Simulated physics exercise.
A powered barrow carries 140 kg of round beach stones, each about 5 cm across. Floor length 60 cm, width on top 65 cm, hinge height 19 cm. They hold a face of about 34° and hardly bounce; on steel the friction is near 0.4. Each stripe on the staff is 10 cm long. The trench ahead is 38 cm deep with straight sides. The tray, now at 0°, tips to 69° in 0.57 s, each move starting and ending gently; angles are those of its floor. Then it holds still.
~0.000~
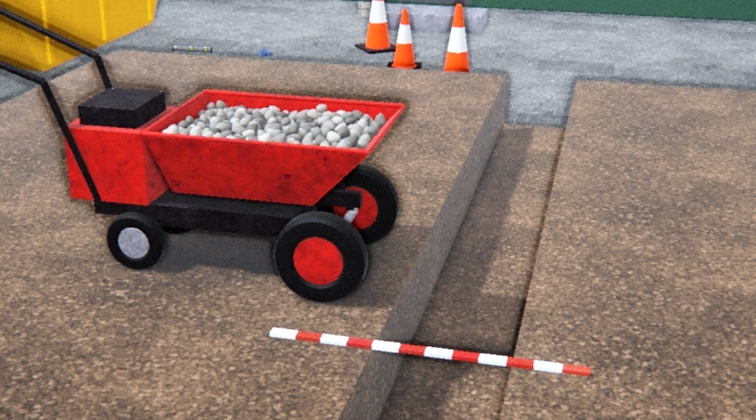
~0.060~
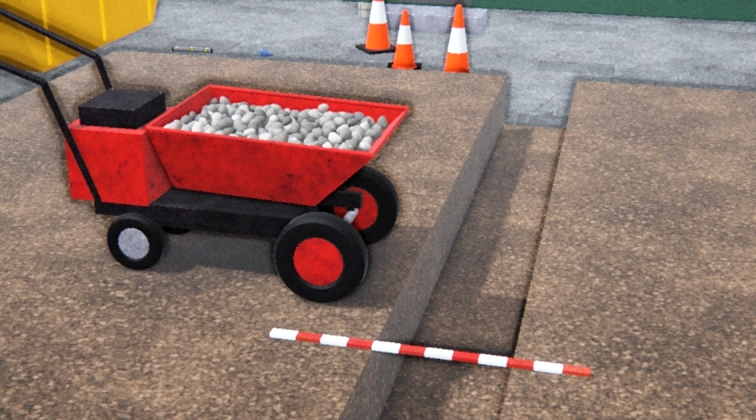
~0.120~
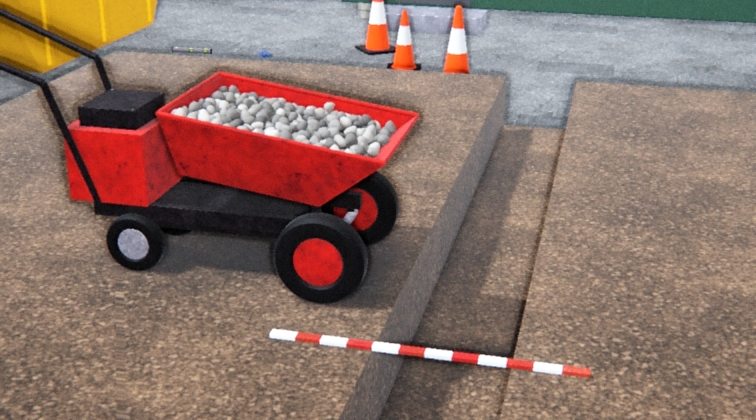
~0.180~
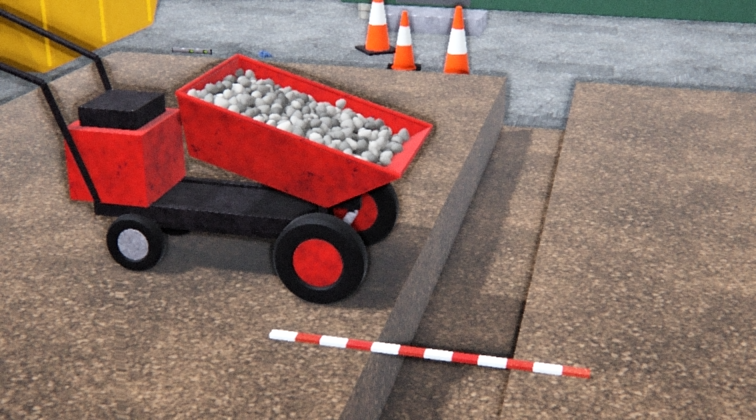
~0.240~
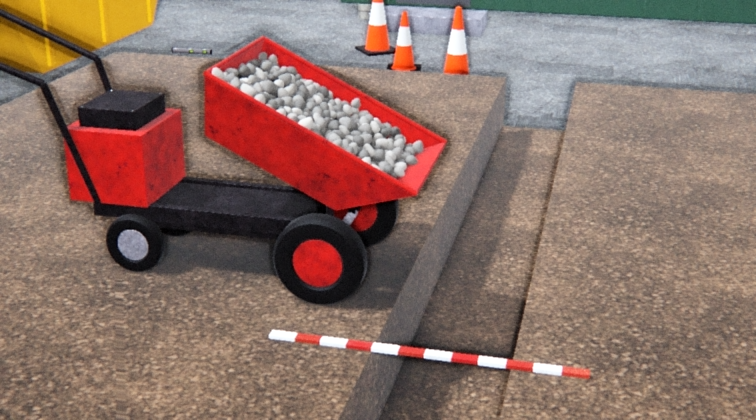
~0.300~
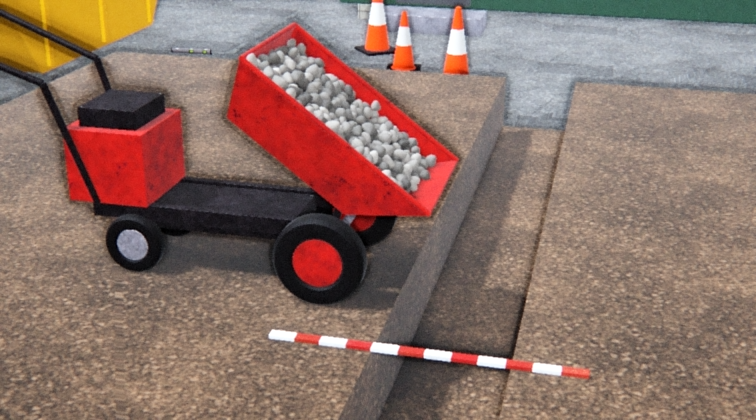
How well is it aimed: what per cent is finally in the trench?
About 59 per cent.
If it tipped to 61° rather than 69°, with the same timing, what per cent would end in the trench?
It would be near 55 per cent.
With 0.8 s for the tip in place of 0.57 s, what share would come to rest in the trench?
Then about 70 per cent.
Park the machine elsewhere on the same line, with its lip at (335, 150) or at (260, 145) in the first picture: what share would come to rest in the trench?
First some 90, then 85 per cent.
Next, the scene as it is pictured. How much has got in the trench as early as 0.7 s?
Some 25 per cent.
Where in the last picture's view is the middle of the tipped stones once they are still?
Near (512, 351).
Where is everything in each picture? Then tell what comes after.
In the first frame, the tray is at 0°, its lip at (369, 153); the top of the load is at (278, 119).
In the second frame, the tray is at 2°, its lip at (373, 156); the top of the load is at (238, 115); the stones move at 0.5 m/s on average.
In the third frame, the tray is at 8°, its lip at (384, 164); the top of the load is at (231, 101); the stones move at 1.0 m/s on average.
The fourth frame shows lip at (400, 176), floor tilted 16°, highest stones at (240, 84); the stones move at 1.3 m/s on average.
In the fifth frame, the tray is at 26°, its lip at (416, 194); the top of the load is at (258, 68); the stones move at 1.6 m/s on average.
The sixth frame shows lip at (430, 215), floor tilted 37°, highest stones at (287, 53); the stones move at 1.6 m/s on average.
After 0.4 s the floor is at 59°; 100 % in the tray; the foremost stones are at (446, 214).
After 0.7 s the floor is at 69°; 72 % in the tray, 27 % in the trench, 1 % past the trench; the foremost stones are at (535, 300).
After 1.0 s the floor is at 69°; 6 % in the tray, 53 % in the trench, 40 % past the trench; the foremost stones are past the picture's edge.
After 3.0 s the floor is at 69°; 0 % in the tray, 59 % in the trench, 41 % past the trench; the foremost stones are past the picture's edge.
